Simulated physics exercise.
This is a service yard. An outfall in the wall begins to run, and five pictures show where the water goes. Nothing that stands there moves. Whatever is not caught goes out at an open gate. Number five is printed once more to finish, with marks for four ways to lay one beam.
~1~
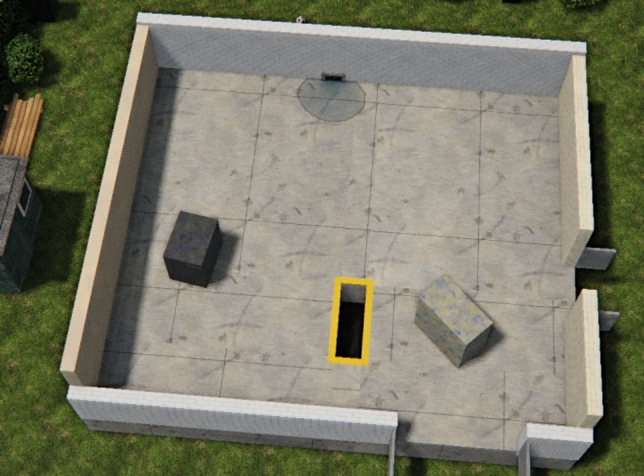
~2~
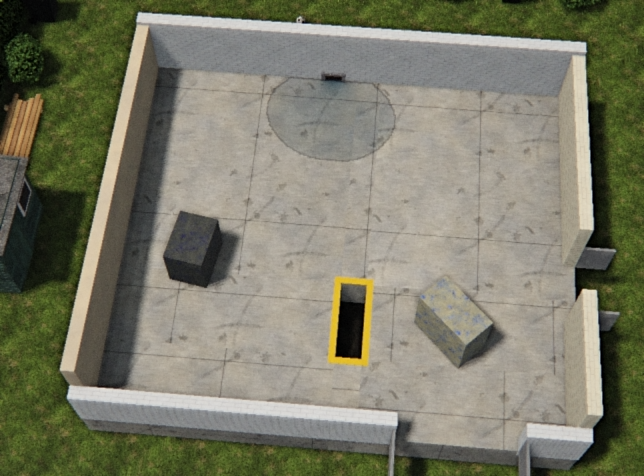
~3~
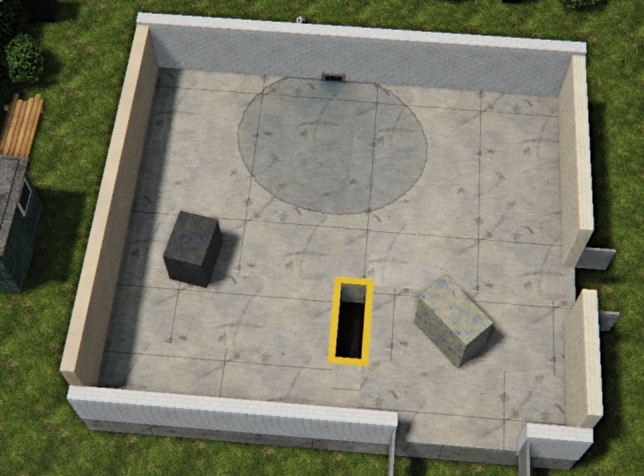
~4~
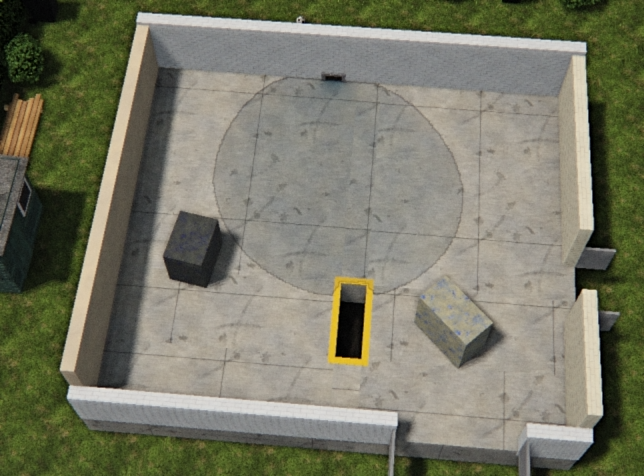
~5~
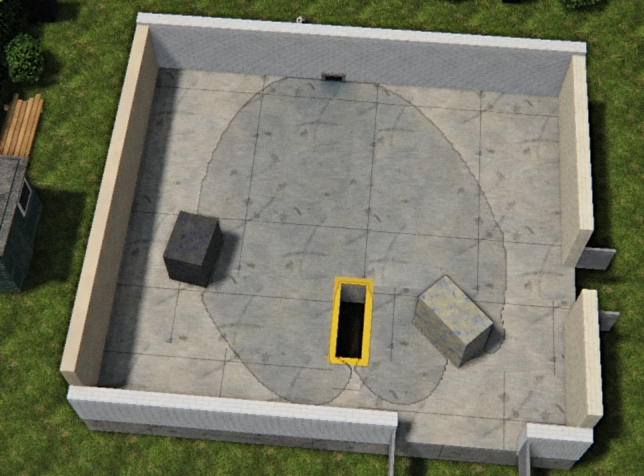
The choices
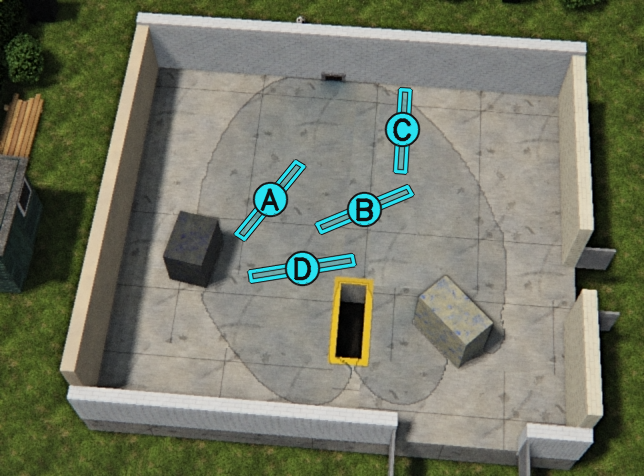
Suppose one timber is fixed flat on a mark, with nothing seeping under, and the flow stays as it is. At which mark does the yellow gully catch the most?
C.
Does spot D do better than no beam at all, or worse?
It is worse.
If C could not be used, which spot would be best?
The answer is A.
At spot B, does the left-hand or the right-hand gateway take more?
The left gate.
In cyan, A from (240, 236) to (299, 164); B from (319, 228) to (409, 190); C from (400, 171) to (405, 89); D from (250, 276) to (353, 260).
Choosing A, about 22 % of the stream goes into the yellow gully, about 76 % out by the gates.
Choosing B, about 8 % of the stream goes into the yellow gully, about 90 % out by the gates.
Choosing C, about 32 % of the stream goes into the yellow gully, about 65 % out by the gates.
Choosing D, about 10 % of the stream goes into the yellow gully, about 88 % out by the gates.
